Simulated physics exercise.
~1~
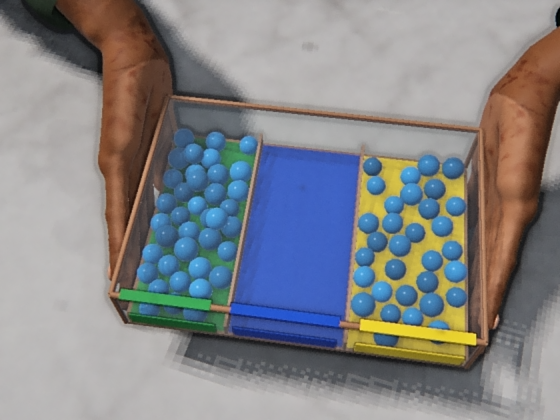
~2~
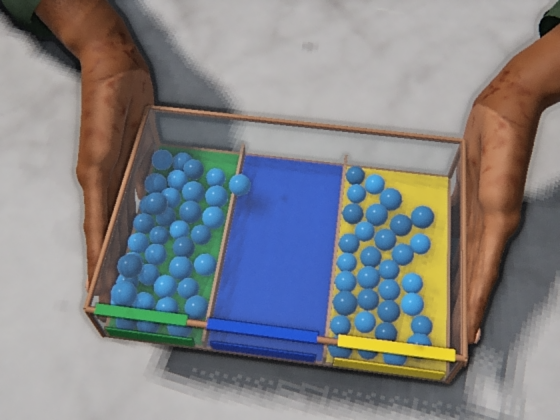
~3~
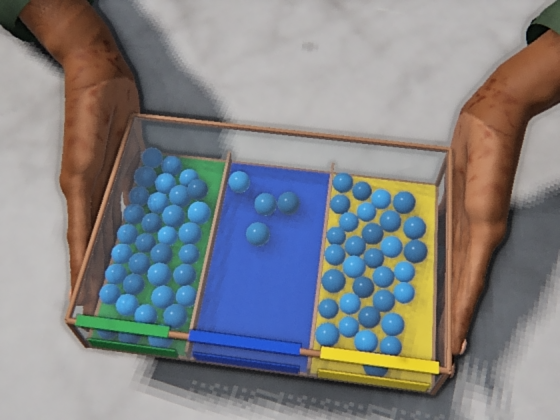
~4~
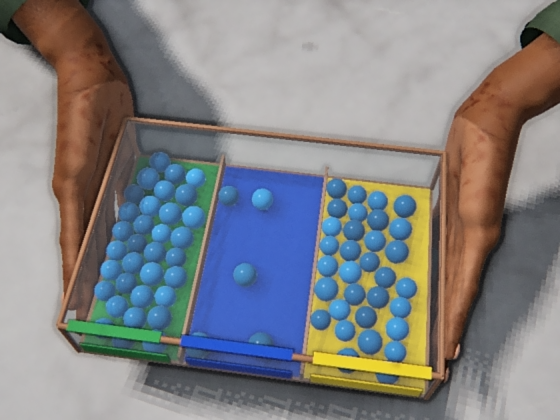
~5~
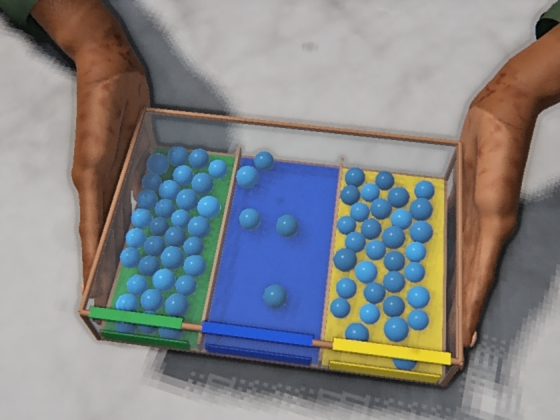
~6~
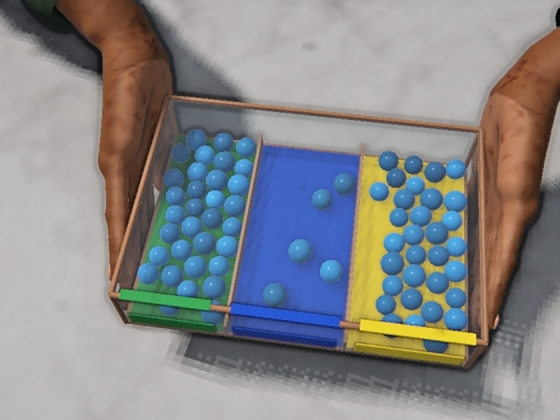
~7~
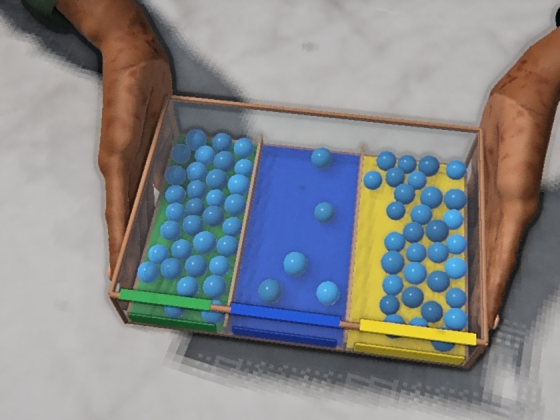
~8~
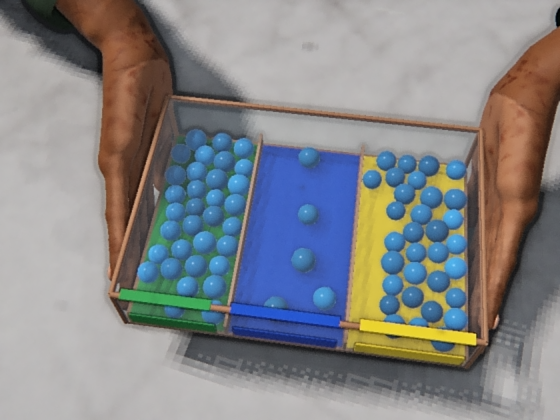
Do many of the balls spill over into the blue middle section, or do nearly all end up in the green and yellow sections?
Nearly all of the balls end up in the green and yellow sections. Only a few come to rest in the blue middle section.
